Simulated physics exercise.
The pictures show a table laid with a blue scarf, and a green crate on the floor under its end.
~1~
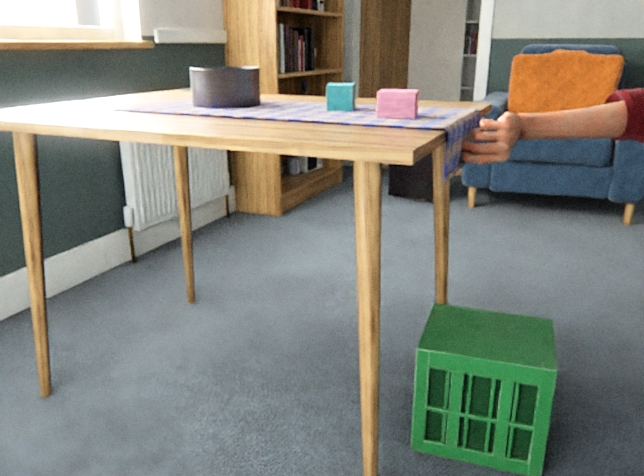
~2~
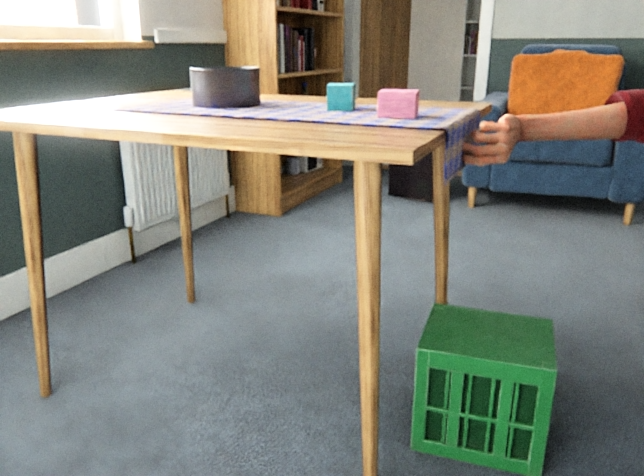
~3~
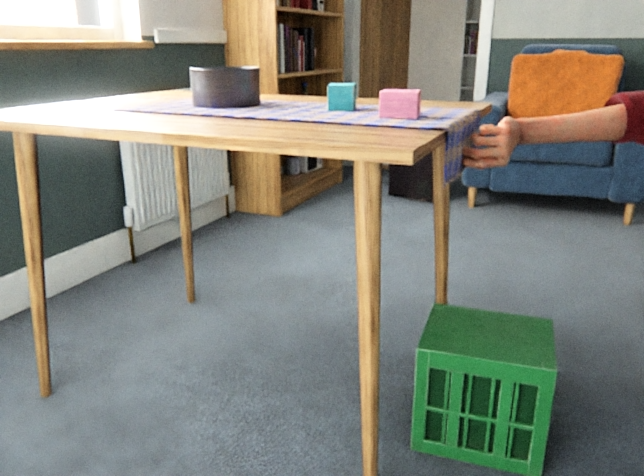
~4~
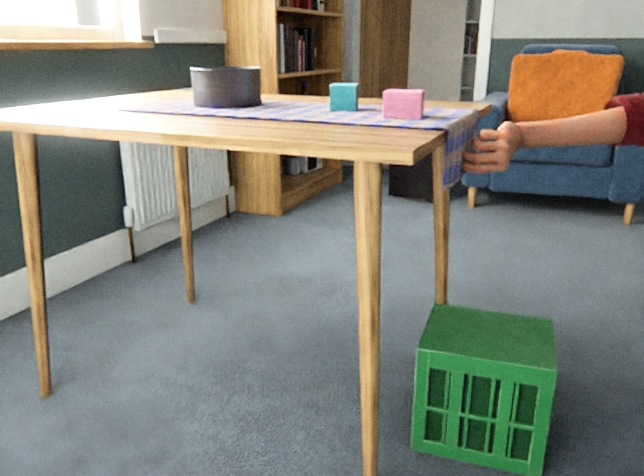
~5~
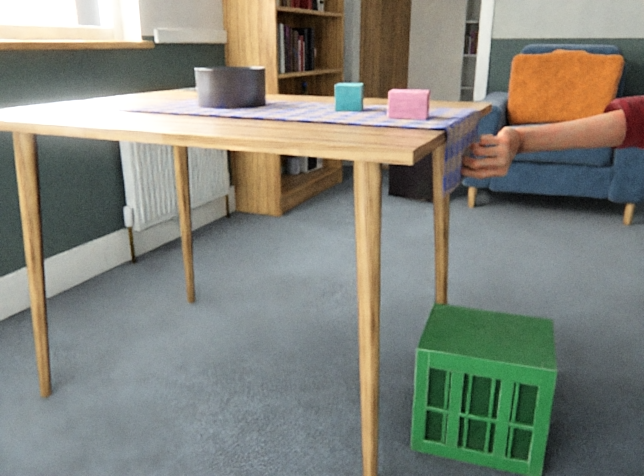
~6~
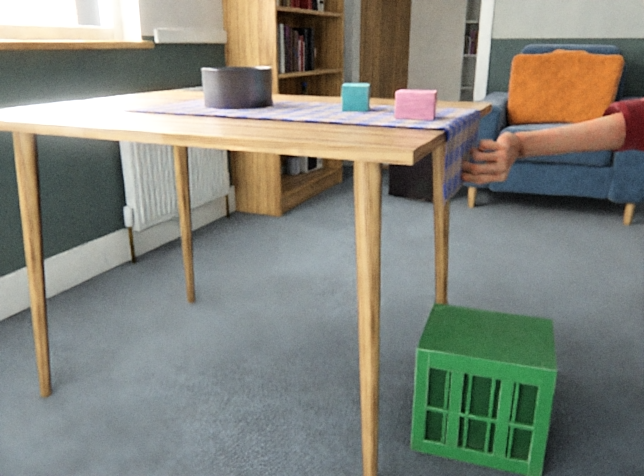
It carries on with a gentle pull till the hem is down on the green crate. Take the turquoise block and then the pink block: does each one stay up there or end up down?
Taken in turn, the turquoise block ends up down; the pink block ends up down.
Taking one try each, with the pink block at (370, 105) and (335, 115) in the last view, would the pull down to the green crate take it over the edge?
The first attempt sees it leave the surface, the second sees it stay up top.
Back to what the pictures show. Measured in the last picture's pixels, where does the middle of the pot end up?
Roughly (367, 92).
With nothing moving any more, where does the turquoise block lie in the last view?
I'd mark it close to (526, 294).
Then, 0.66 s past the final frame, hem going down; turquoise block carried along near (407, 100); pink block over the edge.
Then, 1.48 s past the final frame, hem going down; turquoise block over the edge; pink block down below near (525, 308).
When it is over, hem on the crate; turquoise block down below near (526, 294); pink block down below near (525, 308). The turquoise block falls off and the pink block goes over the edge.
